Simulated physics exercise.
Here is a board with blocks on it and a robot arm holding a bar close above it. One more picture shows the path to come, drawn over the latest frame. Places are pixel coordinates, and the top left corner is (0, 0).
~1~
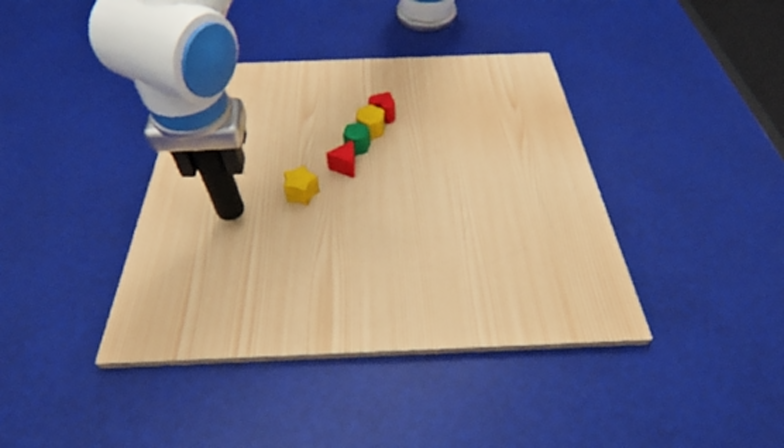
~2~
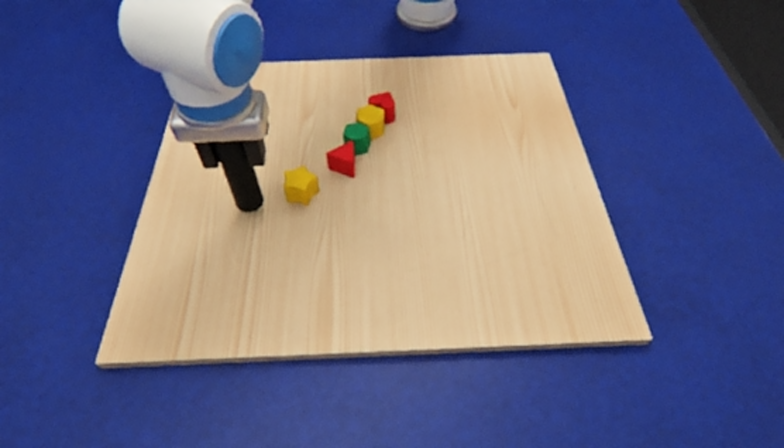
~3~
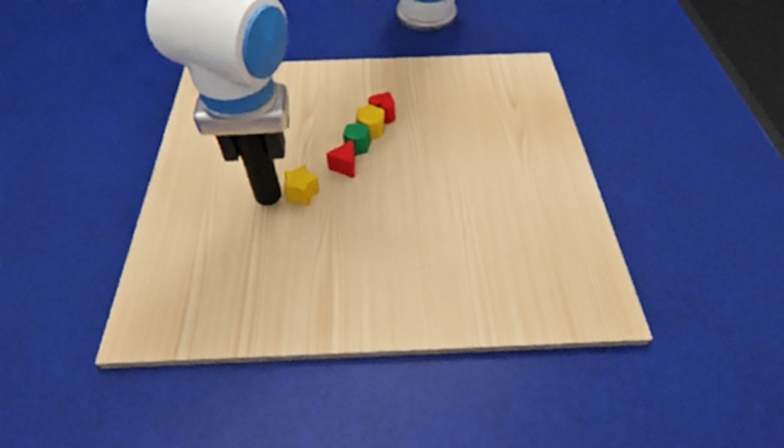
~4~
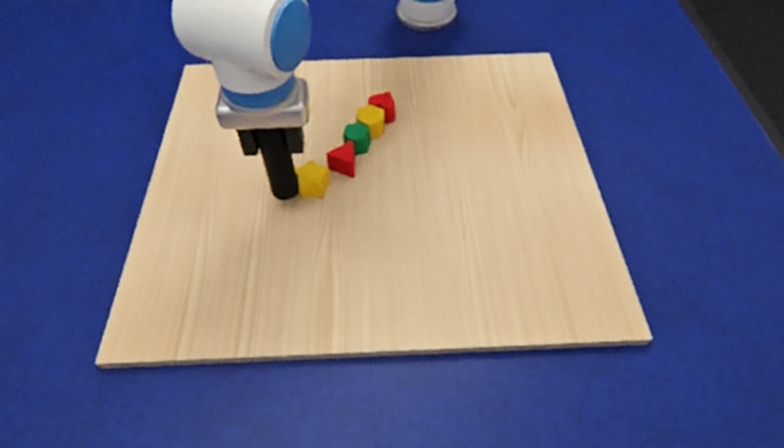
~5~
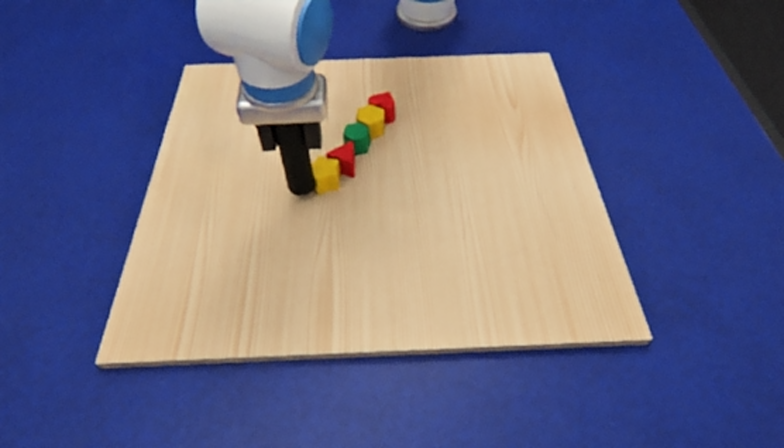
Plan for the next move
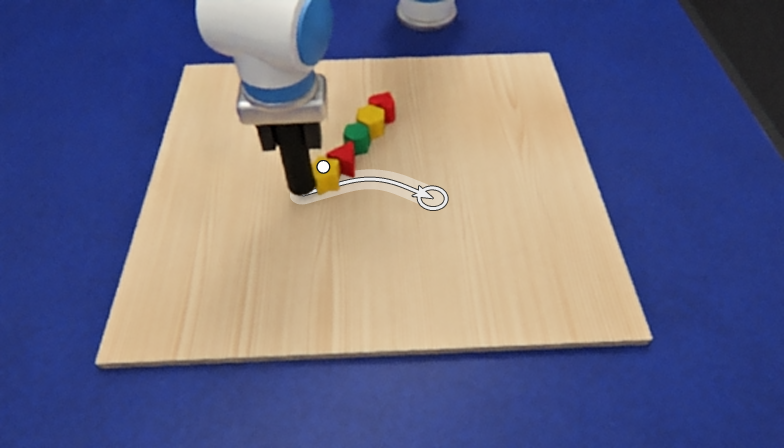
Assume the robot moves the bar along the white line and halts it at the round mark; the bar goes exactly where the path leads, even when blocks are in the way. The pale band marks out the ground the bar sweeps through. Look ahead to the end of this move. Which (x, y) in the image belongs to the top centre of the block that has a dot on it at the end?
I'd expect the centre of its top face to be at (400, 148).
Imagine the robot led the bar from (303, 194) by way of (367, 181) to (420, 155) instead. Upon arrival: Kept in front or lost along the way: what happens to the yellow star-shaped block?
Once the path is finished, the yellow star-shaped block still sits ahead of the bar.
The drawn path runs from (303, 194) by way of (347, 182) and (392, 182) to (433, 198); the dot is on the yellow star-shaped block.
What follows on the original path. One third of the way, bar at (347, 174); yellow star-shaped block at (368, 155); red triangle at (381, 139); green hexagonal block at (365, 126), turned 40° anticlockwise; yellow hexagonal block at (372, 107).
Two thirds of the way, bar at (392, 174); yellow star-shaped block at (399, 148), turned 35° anticlockwise; red triangle at (395, 130), turned 35° anticlockwise; green hexagonal block at (365, 126), turned 40° anticlockwise; yellow hexagonal block at (372, 107).
At the end, bar at (433, 190); yellow star-shaped block at (400, 148), turned 40° anticlockwise; red triangle at (395, 130), turned 35° anticlockwise; green hexagonal block at (365, 126), turned 40° anticlockwise; yellow hexagonal block at (372, 107).
